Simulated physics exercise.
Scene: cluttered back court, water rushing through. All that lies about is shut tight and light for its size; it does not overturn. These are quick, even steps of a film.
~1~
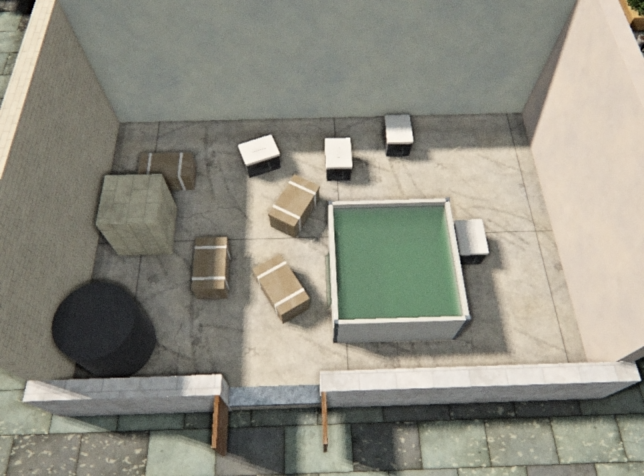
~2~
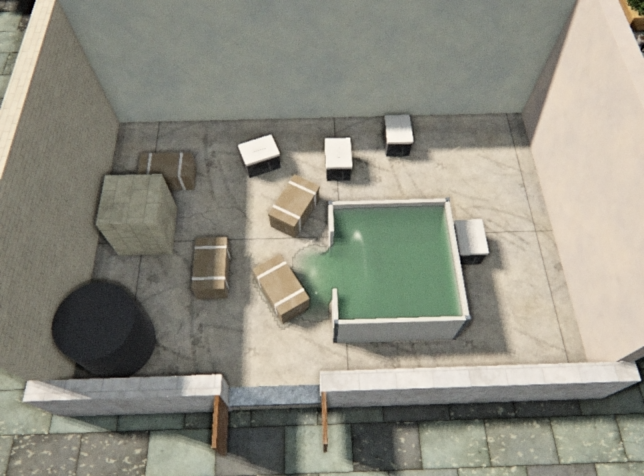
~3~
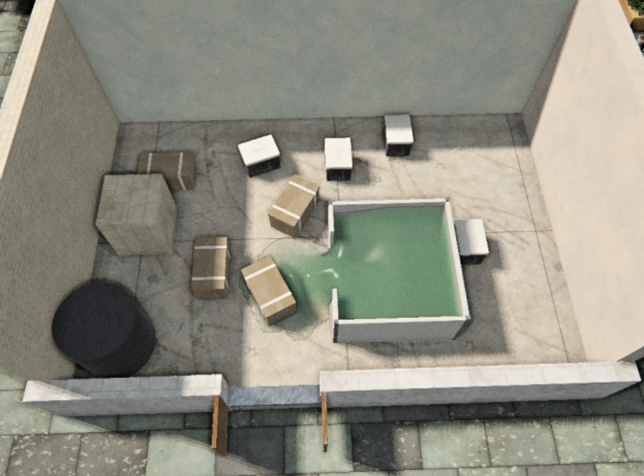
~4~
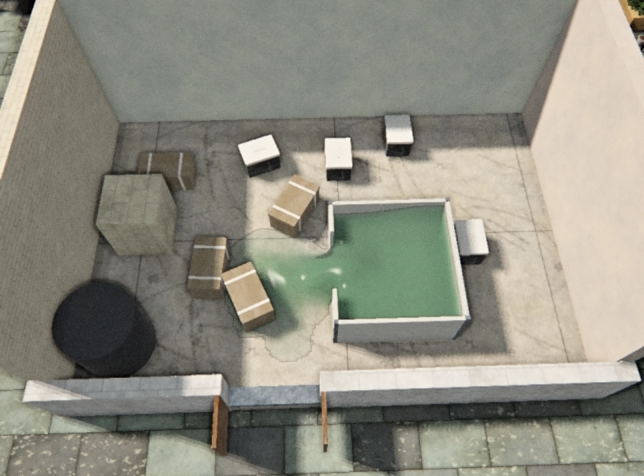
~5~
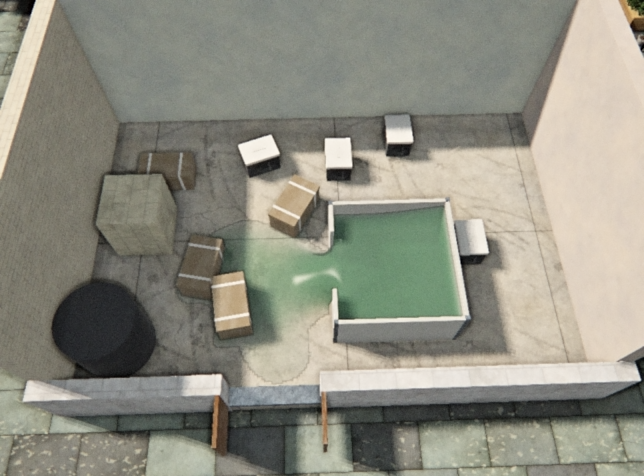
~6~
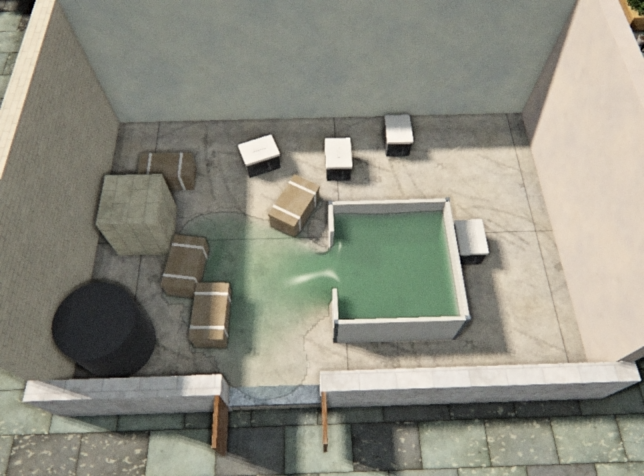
At first, green water fills a square white-walled tank in a walled court scattered with boxes and blocks. Then a gap opens in the tank's left side and water pours out, pushing the nearest strapped box leftward against another, and both slide left as the green pool spreads across the floor.
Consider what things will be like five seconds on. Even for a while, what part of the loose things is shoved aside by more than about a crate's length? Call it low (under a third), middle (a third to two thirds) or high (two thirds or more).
Middle.
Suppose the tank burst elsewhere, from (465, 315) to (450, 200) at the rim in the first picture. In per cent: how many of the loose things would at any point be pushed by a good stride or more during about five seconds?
I make it 40 per cent.
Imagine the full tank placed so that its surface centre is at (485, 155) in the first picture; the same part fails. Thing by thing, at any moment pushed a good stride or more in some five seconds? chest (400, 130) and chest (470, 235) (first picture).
In the order asked: Lacked the distance and lacked the distance.
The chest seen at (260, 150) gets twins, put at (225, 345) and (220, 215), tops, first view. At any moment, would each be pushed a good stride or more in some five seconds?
The first did it, and the other did it.
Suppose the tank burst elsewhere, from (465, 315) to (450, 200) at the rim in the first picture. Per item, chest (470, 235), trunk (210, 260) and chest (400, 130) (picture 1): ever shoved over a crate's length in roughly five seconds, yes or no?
Same order as named: Sent that far; not sent that far; sent that far.
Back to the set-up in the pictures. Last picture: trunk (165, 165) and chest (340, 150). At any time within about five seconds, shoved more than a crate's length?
Note - item one displaced that much, item two not the full distance.
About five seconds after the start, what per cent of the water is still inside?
Around 94 in a hundred.
A moment on, 2 of 8 are well off their spots; 0 afloat.
Next, 3 of 8 are well off their spots; 1 afloat.
Later, 3 of 8 are well off their spots; 3 afloat.
In the end, 3 of 8 are well off their spots, and 3 have been at some point; 3 afloat.
